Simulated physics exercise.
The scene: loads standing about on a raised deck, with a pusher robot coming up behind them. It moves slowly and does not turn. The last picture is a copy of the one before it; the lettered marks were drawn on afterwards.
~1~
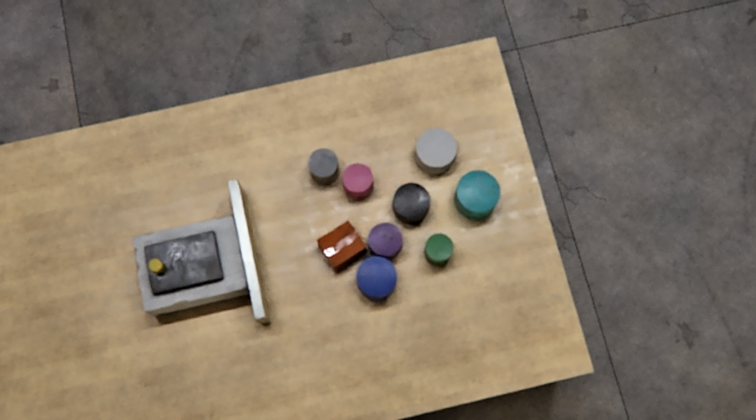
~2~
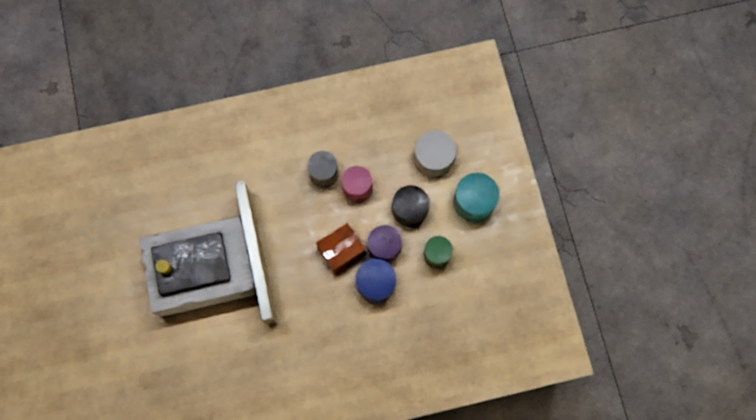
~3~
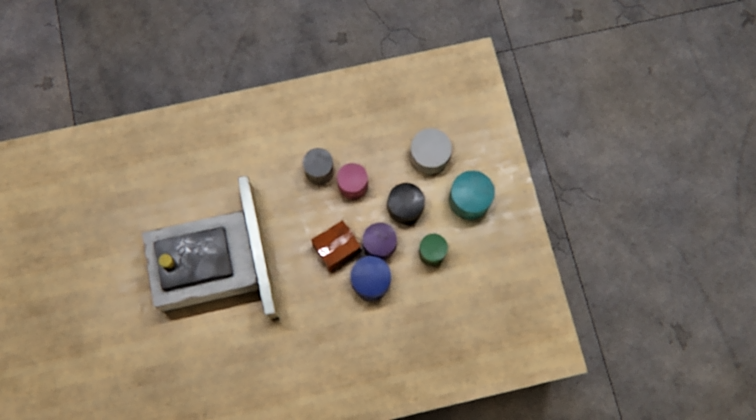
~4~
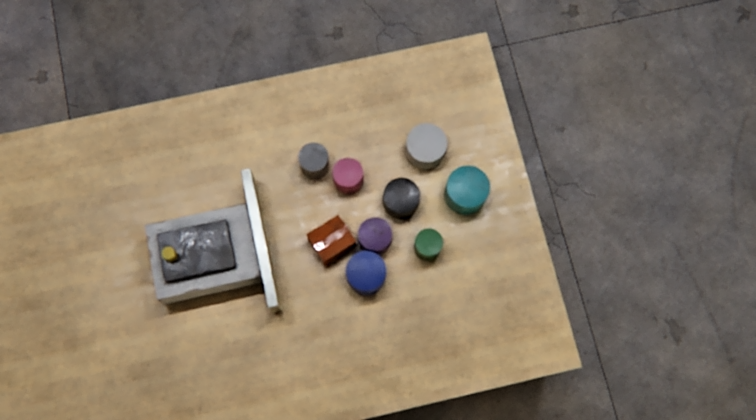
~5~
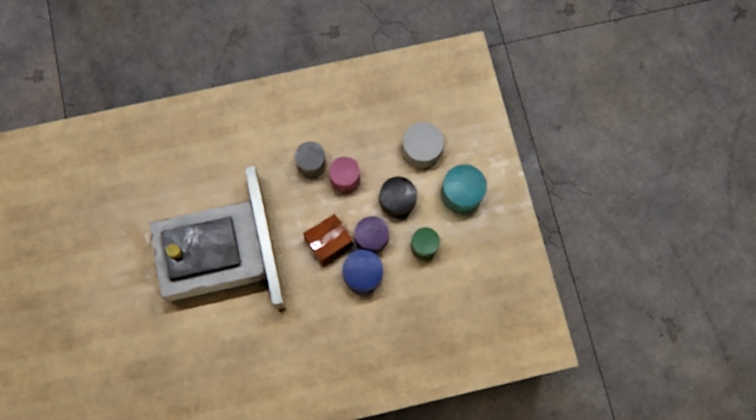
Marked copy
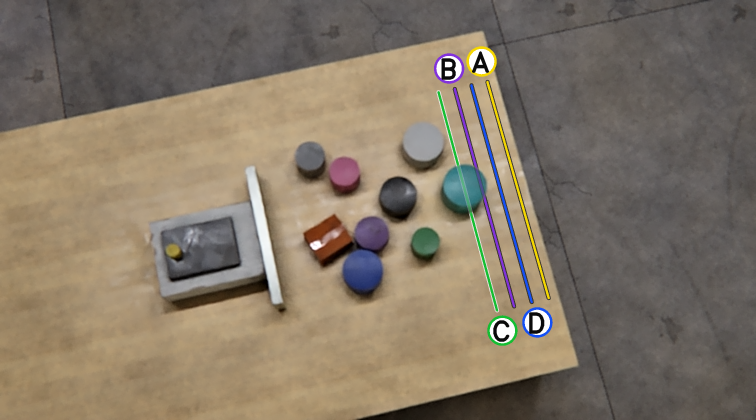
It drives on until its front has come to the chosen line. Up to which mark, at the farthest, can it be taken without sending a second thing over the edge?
Stop at C.
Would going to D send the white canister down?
No.
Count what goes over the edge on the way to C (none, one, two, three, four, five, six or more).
The count is none.
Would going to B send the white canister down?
By then, no.
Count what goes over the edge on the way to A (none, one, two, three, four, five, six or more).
Six or more.
On the marked copy, A at (517, 187); B at (483, 194); C at (467, 198); D at (501, 190).
Following C. Soon after the start, robot (282, 230); grey pail (338, 146); green pail (430, 245).
Later, robot (356, 213); turquoise canister (479, 179); purple canister (474, 217).
In the end, robot (412, 201); turquoise canister (522, 172); purple canister (528, 209); none fallen.
As for the rest, A drops seven; B drops three; D drops three.
